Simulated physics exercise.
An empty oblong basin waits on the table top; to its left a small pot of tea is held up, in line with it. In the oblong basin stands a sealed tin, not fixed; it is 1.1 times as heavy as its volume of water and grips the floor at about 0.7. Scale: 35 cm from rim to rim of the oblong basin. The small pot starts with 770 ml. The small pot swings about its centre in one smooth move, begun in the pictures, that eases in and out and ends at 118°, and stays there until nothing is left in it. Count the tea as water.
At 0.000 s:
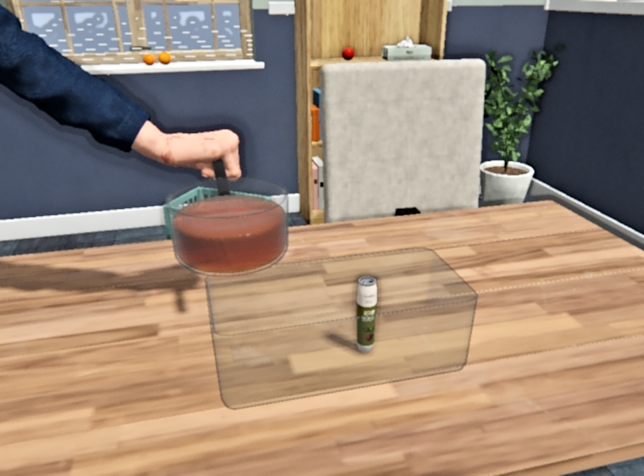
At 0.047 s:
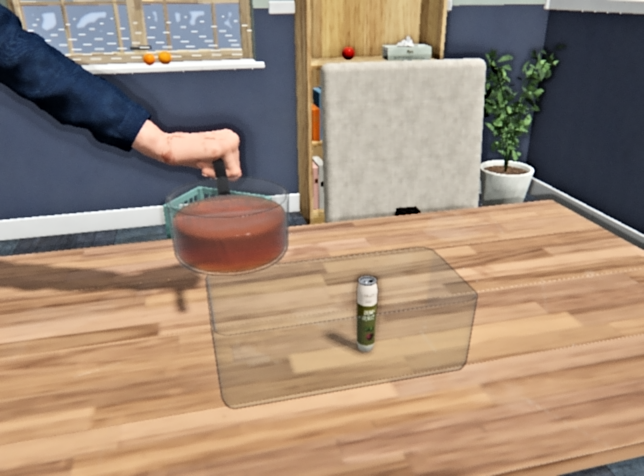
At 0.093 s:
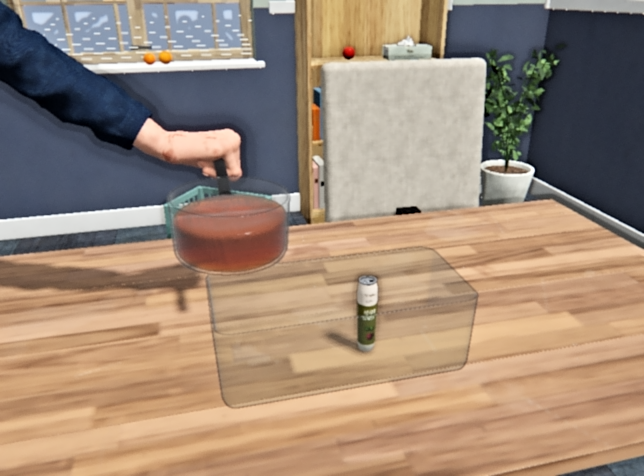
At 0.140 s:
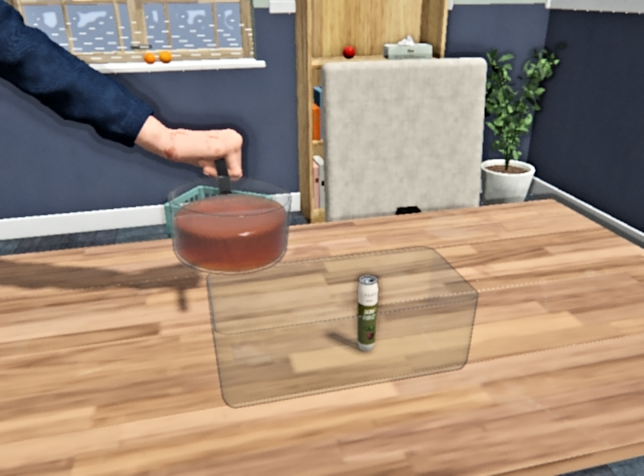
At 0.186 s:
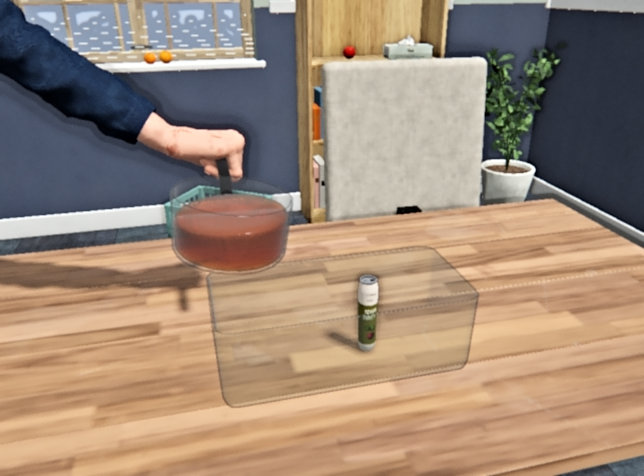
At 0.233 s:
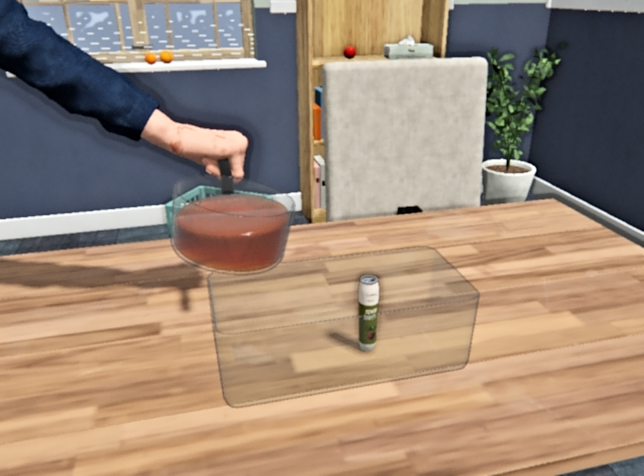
A hand in a dark blue sleeve reaches in from the left, holding a clear round pot of reddish-brown tea above a light wooden table, seen from slightly above by a still camera. An empty, see-through oblong basin sits to the right with a small green-and-white tin, before a pale chair back, wooden shelves, and a potted plant. The pot slowly tilts slightly to the right.
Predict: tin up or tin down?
It stays up.
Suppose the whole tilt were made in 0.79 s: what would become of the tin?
Then it keeps standing.
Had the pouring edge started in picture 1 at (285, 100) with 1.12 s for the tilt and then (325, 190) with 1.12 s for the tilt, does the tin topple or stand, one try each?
First it falls; then it topples.
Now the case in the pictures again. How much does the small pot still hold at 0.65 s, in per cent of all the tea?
Some 54 per cent.
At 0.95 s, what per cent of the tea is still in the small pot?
Near 6 in a hundred.
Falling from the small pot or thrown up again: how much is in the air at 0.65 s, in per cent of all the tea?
Some 30 per cent.
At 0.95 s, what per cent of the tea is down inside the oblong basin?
Some 90 per cent.
Then, 0.65 s in, the tilt is 74° and 54 per cent is still to pour; the tin stands where it began.
Then, 0.95 s in, the tilt is 112° and 6 per cent is still to pour; the tin stands where it began.
Then, 1.27 s in, the tilt is 118° and 0 per cent is still to pour; the tin stands where it began.
Then, 1.62 s in, the tilt is 118° and 0 per cent is still to pour; the tin stands where it began.
Finally, the tin stands where it began.
